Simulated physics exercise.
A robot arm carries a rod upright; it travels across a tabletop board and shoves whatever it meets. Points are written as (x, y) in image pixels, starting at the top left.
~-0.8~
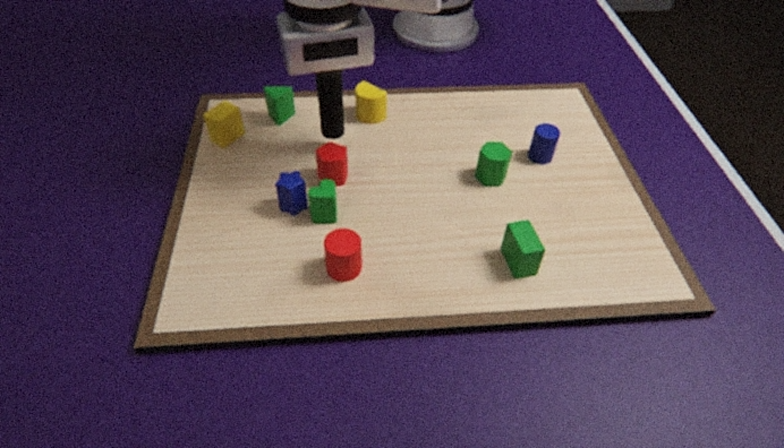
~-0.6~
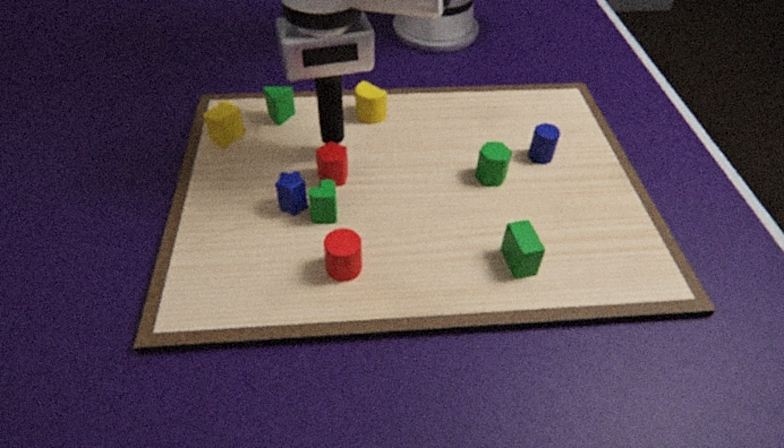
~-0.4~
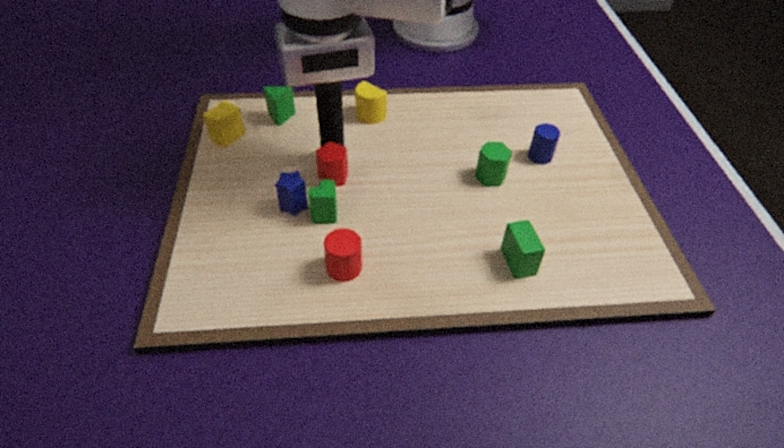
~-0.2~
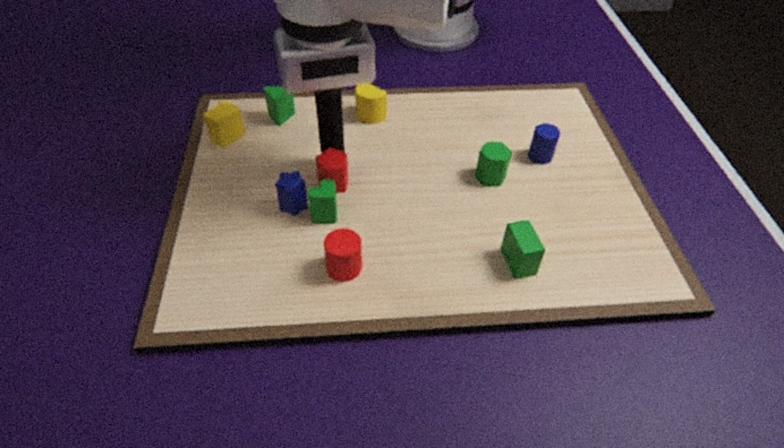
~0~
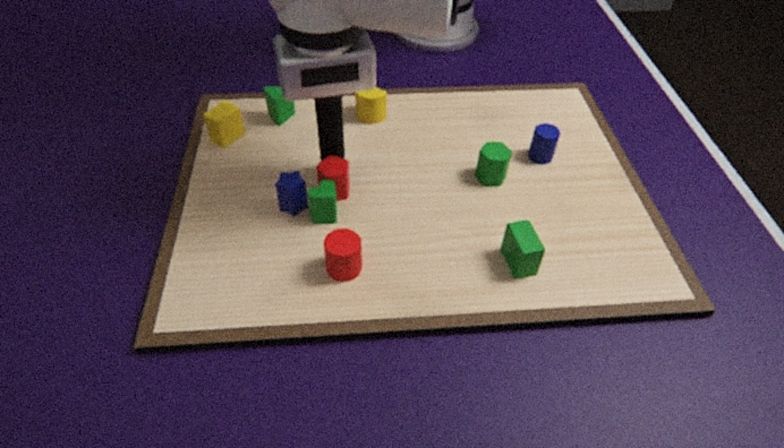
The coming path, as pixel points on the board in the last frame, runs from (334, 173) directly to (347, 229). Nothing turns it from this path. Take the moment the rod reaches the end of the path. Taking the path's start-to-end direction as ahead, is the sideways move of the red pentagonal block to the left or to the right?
Leftward.
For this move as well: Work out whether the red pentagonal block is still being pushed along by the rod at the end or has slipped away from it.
It stays ahead.
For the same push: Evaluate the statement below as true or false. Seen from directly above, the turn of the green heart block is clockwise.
Answer: True.
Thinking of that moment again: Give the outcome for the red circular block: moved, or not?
At the end, its place is the same.
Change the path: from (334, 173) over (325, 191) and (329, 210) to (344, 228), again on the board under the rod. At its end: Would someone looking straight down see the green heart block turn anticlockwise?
It seems not.
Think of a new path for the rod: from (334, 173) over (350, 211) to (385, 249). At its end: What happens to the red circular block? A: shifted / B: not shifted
My pick is A.
On the path given first. Halfway along, rod (339, 185); green heart block (326, 205), turned 85° clockwise; red pentagonal block (348, 192), turned 25° anticlockwise.
At the end, rod (346, 214); green heart block (324, 220), turned 150° clockwise; red pentagonal block (364, 219), turned 65° anticlockwise; red circular block unmoved.
